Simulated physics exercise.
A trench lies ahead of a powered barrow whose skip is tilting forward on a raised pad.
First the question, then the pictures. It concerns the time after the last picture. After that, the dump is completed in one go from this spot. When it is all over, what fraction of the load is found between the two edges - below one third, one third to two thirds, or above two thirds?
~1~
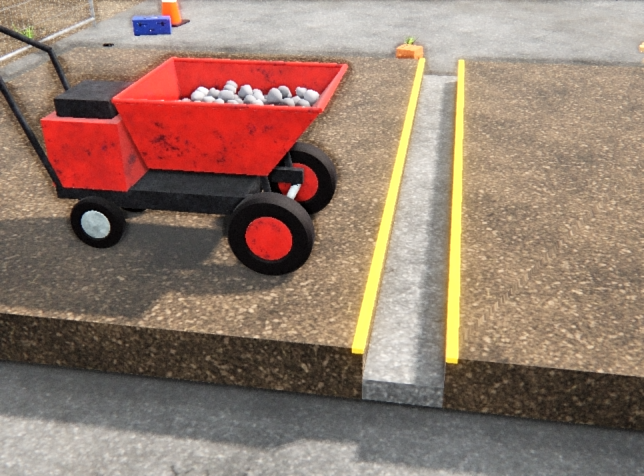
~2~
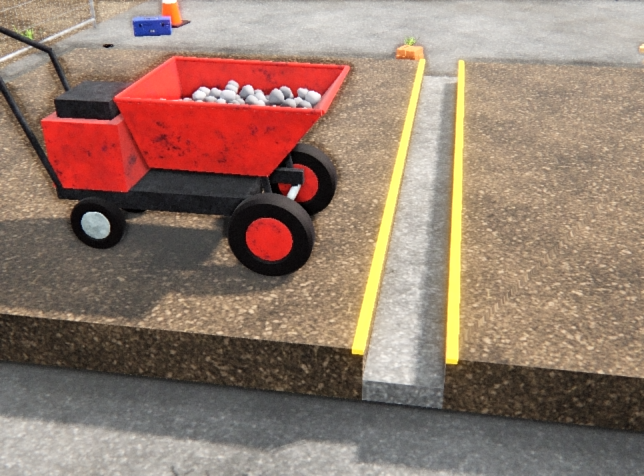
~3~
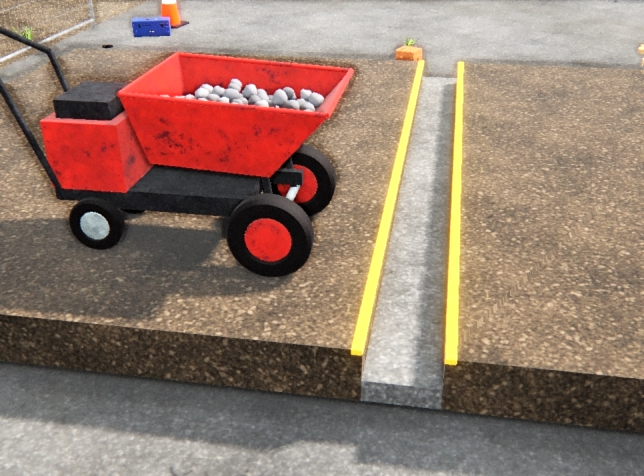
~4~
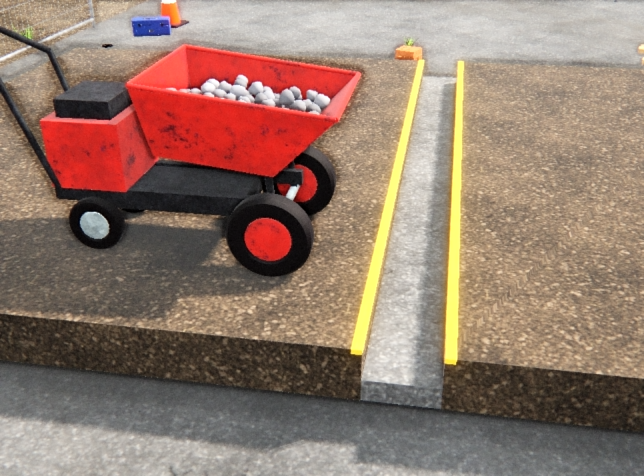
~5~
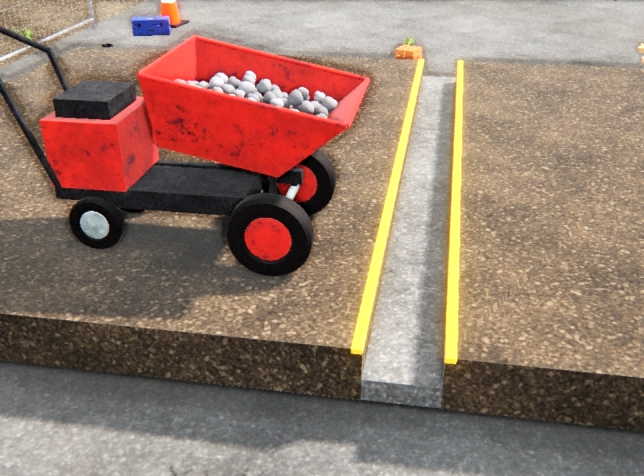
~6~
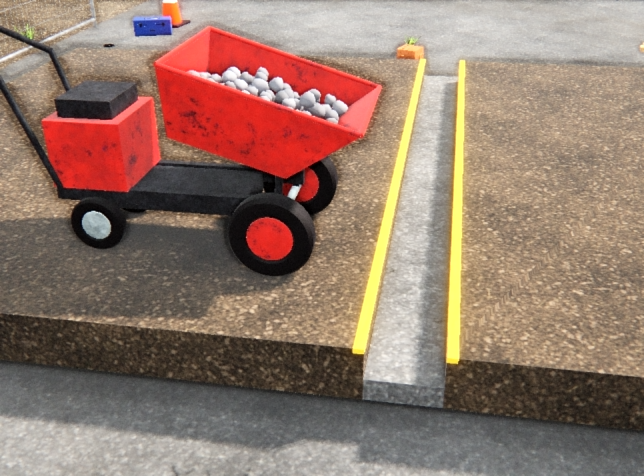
Result: A middle part from a third to two thirds reaches the trench.
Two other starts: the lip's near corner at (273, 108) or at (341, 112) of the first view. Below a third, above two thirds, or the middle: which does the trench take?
Spot 1: Over two thirds. Spot 2: Under a third.
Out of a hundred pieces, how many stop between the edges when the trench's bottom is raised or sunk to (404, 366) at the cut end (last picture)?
It works out to some 30 percent.
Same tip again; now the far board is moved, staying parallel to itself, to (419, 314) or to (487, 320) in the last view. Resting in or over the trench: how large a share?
Lab note: Try one 0 per cent, try two 90 per cent.
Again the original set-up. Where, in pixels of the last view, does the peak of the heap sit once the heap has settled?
Around (463, 230).
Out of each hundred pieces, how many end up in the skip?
20 per cent or so.
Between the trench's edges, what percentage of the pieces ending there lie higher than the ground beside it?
Roughly 20 percent.
Soon, skip tipped steeply; all in the skip.
A while on, skip tipped steeply; nearly all in the skip; a stray few in or heaped over the trench.
Towards the end, skip tipped right over; about a quarter in the skip; about half in or heaped over the trench; about a quarter beyond it.
Finally, skip tipped right over; about a quarter in the skip; about half in or heaped over the trench; about a quarter beyond it.
